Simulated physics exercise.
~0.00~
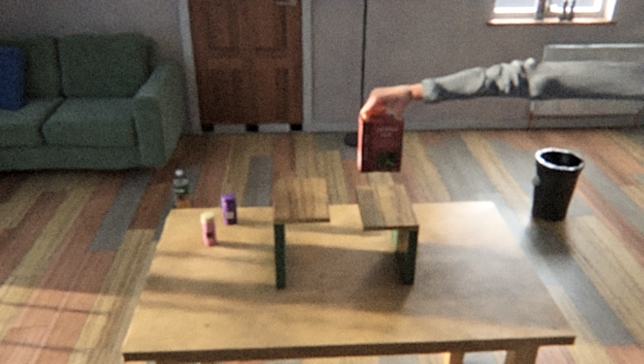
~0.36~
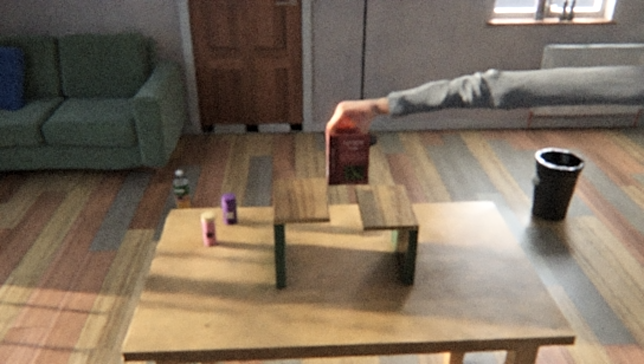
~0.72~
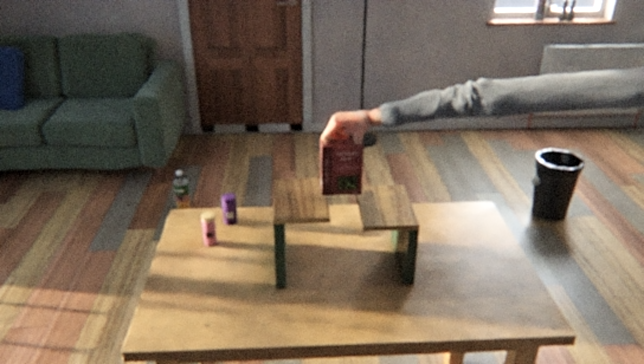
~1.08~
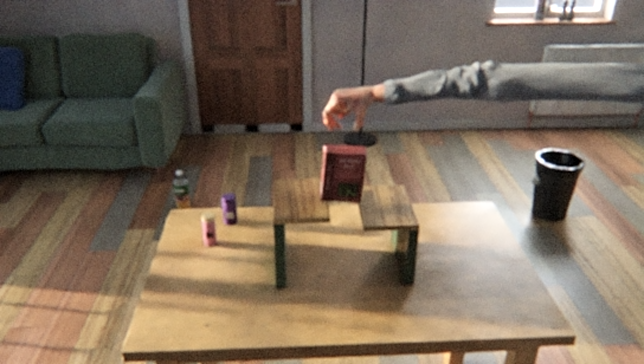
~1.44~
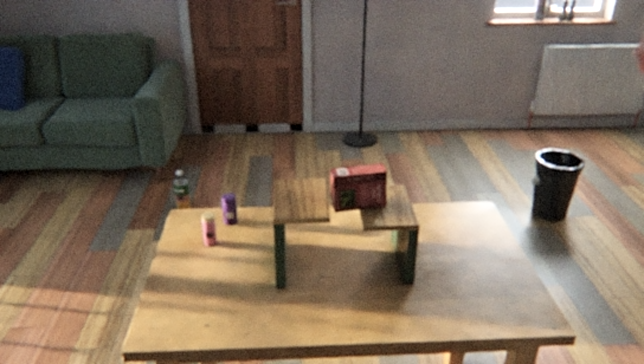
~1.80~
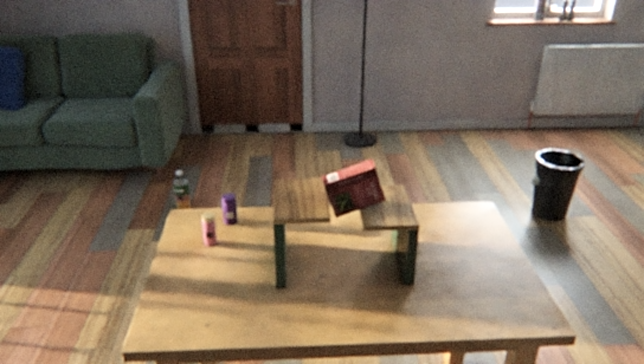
In this clip, a hand lowers an upright red packet over the gap in a small wooden stand on a table and lets go; the packet tips onto its side and lodges at the gap, while the purple and pink shakers stay put.
